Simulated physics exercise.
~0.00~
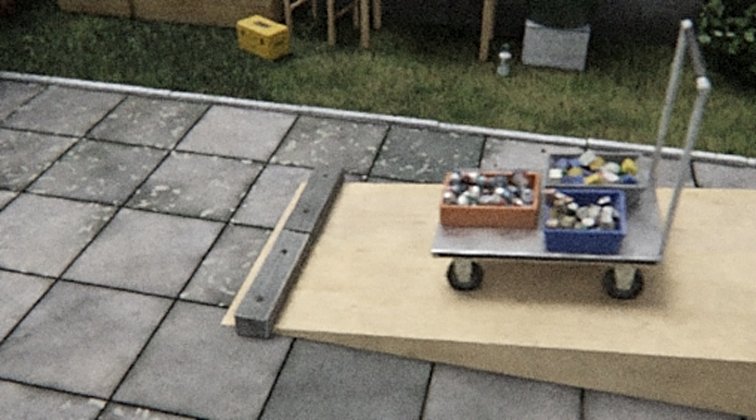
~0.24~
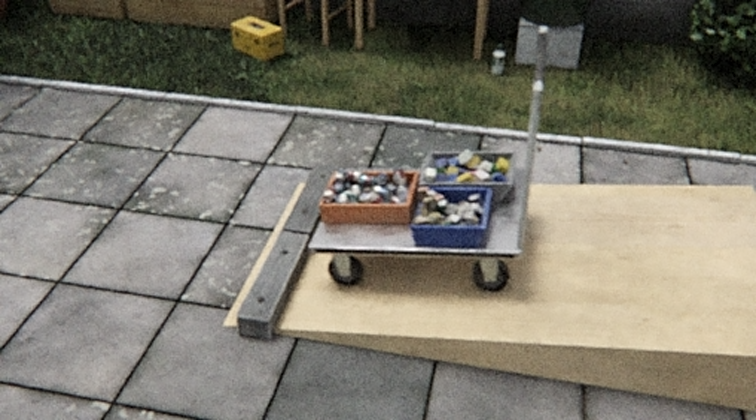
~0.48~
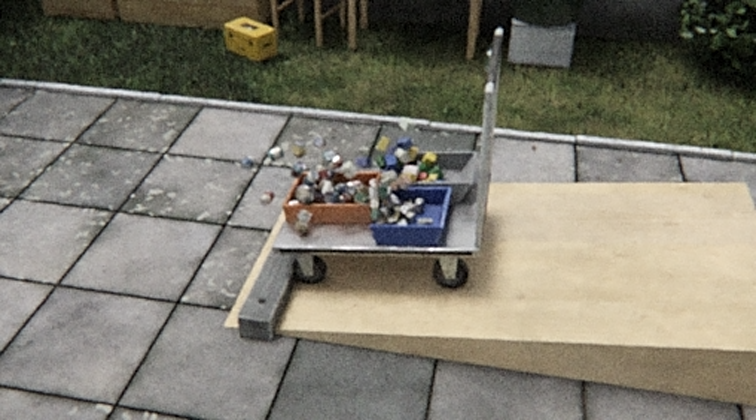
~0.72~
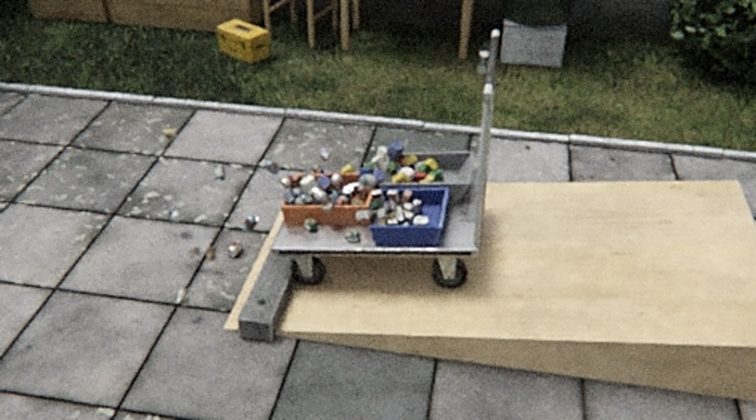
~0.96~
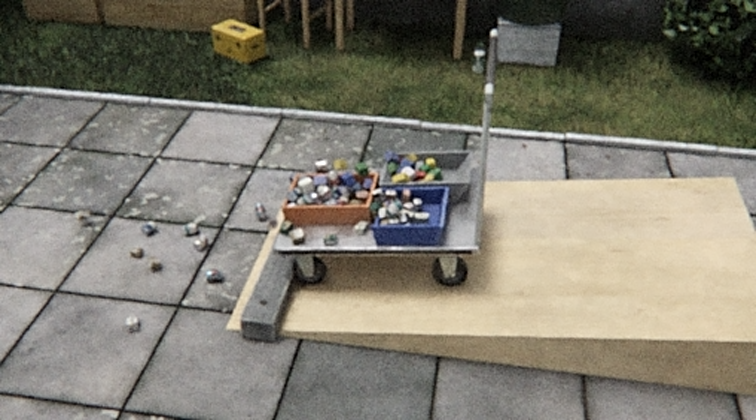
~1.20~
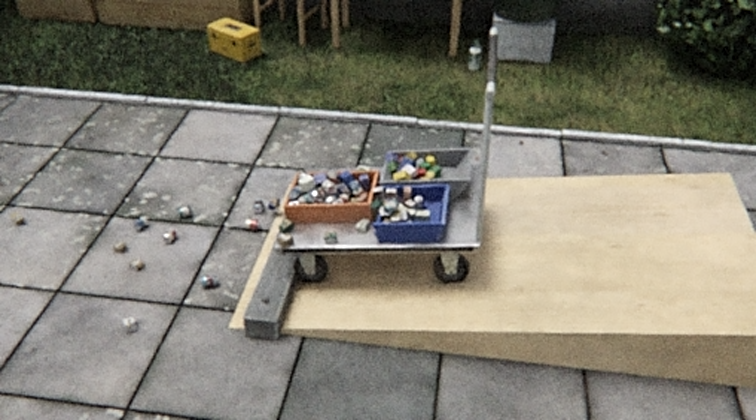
At first, a flat cart with an upright handle stands on a pale wooden ramp on a paved patio, carrying an orange, a blue and a grey container filled with small items. It rolls left down the ramp toward a dark wheel stop. The cart reaches the stop and halts, and the colourful contents surge left, some flying out over the front. Several pieces drop onto the paving and scatter to the left, while others land on the cart deck. By the end, the cart rests level against the stop, its containers still holding most of their loads.
